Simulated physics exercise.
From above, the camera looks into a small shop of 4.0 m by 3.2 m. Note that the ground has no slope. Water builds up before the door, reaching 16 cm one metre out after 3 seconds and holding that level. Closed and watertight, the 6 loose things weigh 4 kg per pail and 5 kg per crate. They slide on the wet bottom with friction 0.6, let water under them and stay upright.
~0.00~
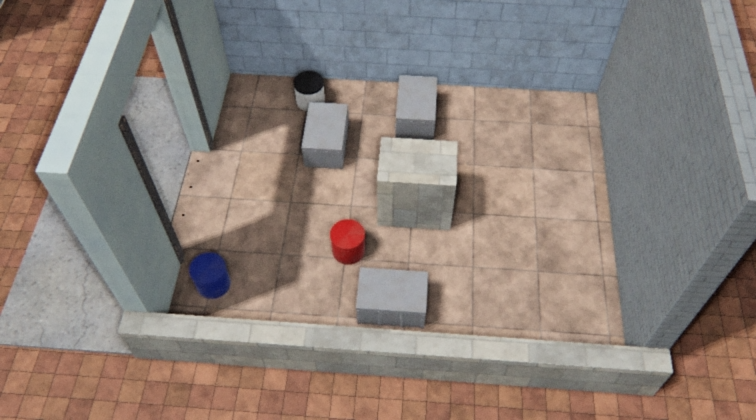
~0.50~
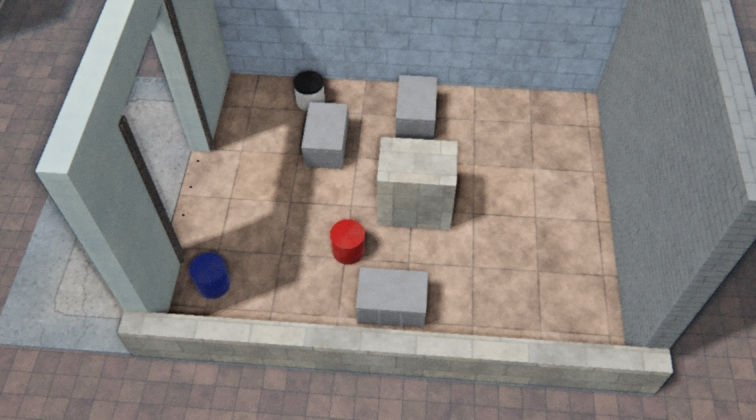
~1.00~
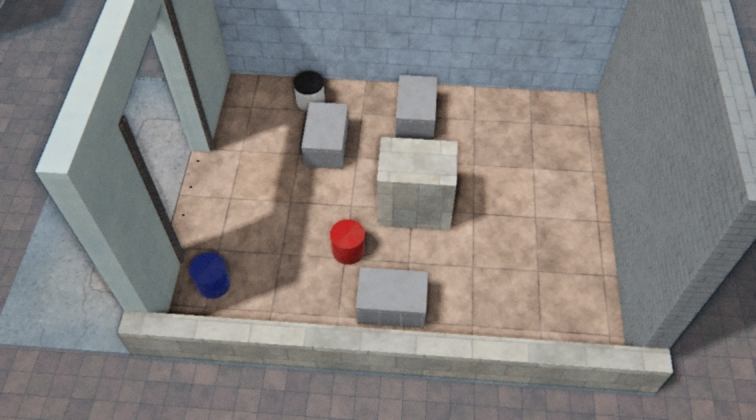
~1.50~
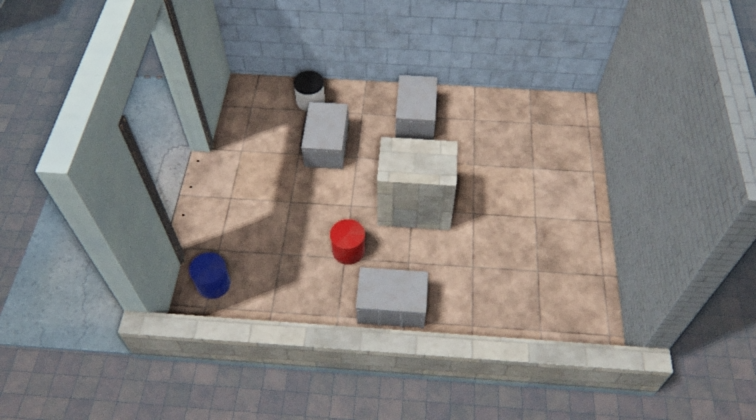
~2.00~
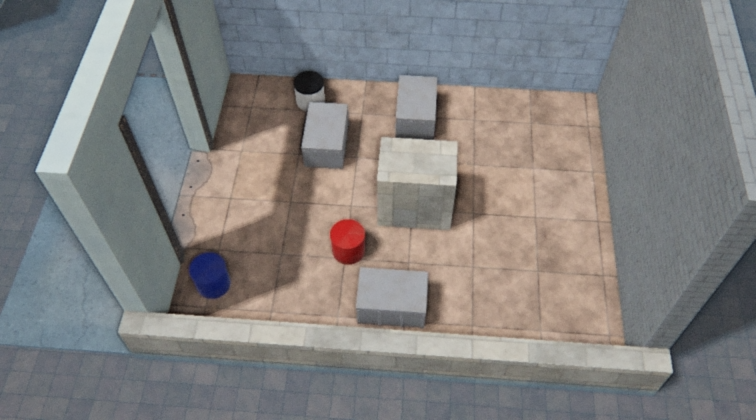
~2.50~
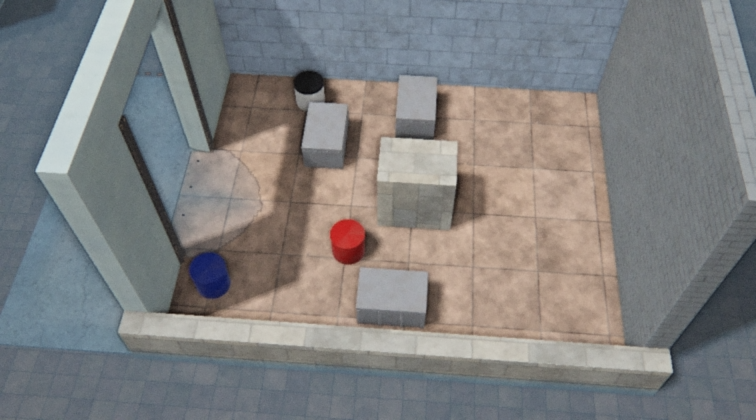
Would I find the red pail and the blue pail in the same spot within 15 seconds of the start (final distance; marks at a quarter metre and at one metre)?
First the red pail, which goes far off, then the blue pail, which moves somewhat.
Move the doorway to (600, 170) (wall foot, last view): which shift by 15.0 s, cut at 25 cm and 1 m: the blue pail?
In that case the blue pail gets carried off.
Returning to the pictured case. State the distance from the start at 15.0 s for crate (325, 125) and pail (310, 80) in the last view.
The first is 200 cm from its start, the second 100 cm.
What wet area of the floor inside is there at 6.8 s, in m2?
That flooded area is roughly 12 m2.
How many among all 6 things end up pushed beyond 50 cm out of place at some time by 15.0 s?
Count: 6.
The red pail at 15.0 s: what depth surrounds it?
Roughly 9 cm.
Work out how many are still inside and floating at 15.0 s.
Of them, 6.
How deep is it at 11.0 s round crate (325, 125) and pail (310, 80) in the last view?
Close to 9 and 5 centimetres.
After 3.5 s the red pail is near (347, 234), 0.0 m from its start, aground; the blue pail is near (207, 268), 0.0 m from its start, aground; 0 afloat.
After 6.8 s the red pail is near (548, 273), 1.8 m from its start, aground; the blue pail is near (207, 268), 0.0 m from its start, aground; 3 afloat.
After 11.0 s the red pail is near (427, 124), 1.5 m from its start, afloat; the blue pail is near (210, 269), 0.0 m from its start, aground; 4 afloat.
After 15.0 s the red pail is near (315, 67), 2.1 m from its start, afloat; the blue pail is near (285, 277), 0.7 m from its start, afloat; 6 afloat.
